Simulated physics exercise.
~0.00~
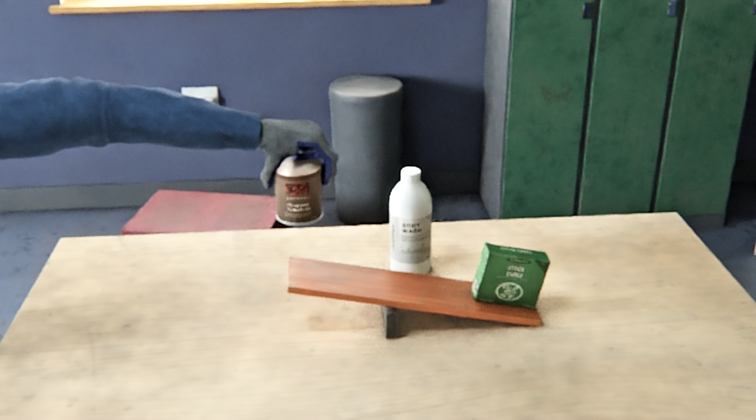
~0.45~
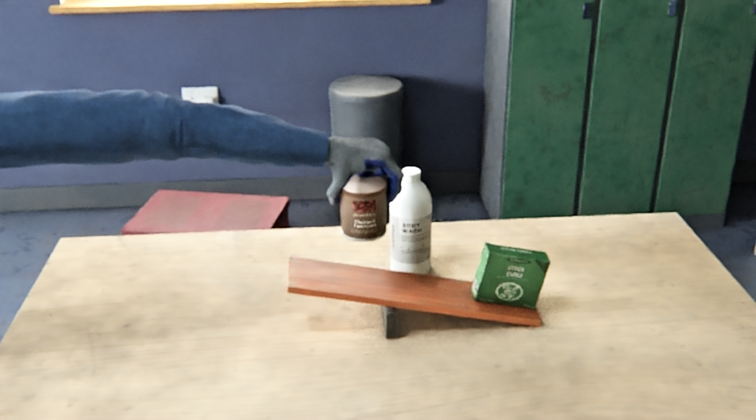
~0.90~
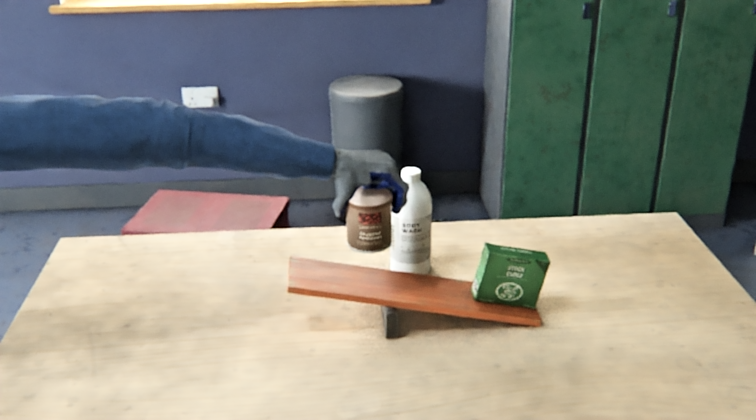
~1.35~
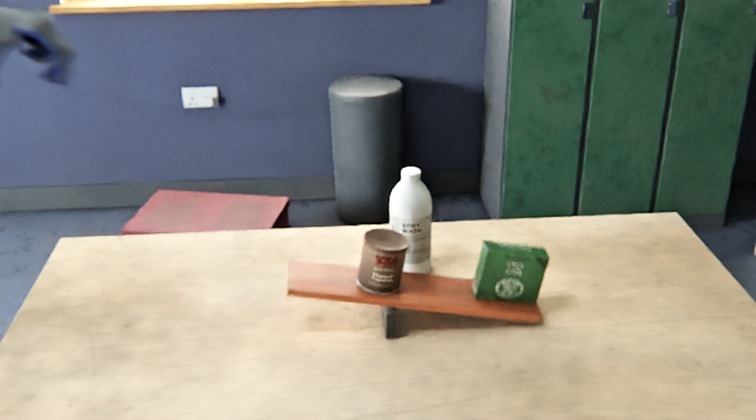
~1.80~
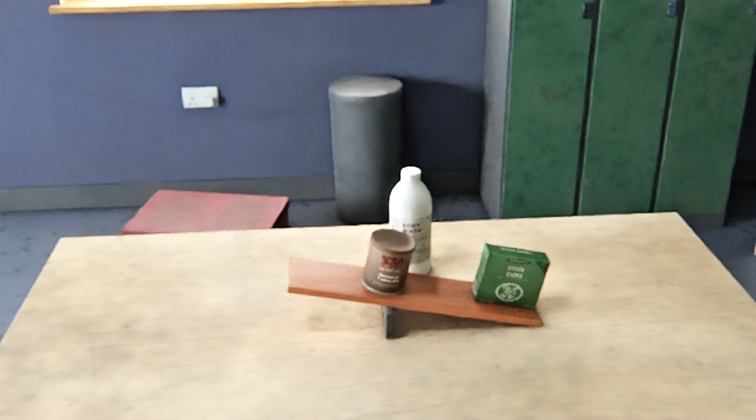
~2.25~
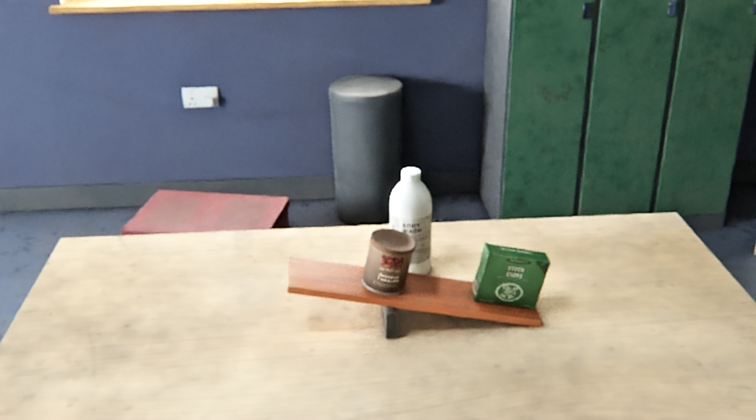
A gloved hand sets a brown tin on the tilted plank, which stays right-end low.
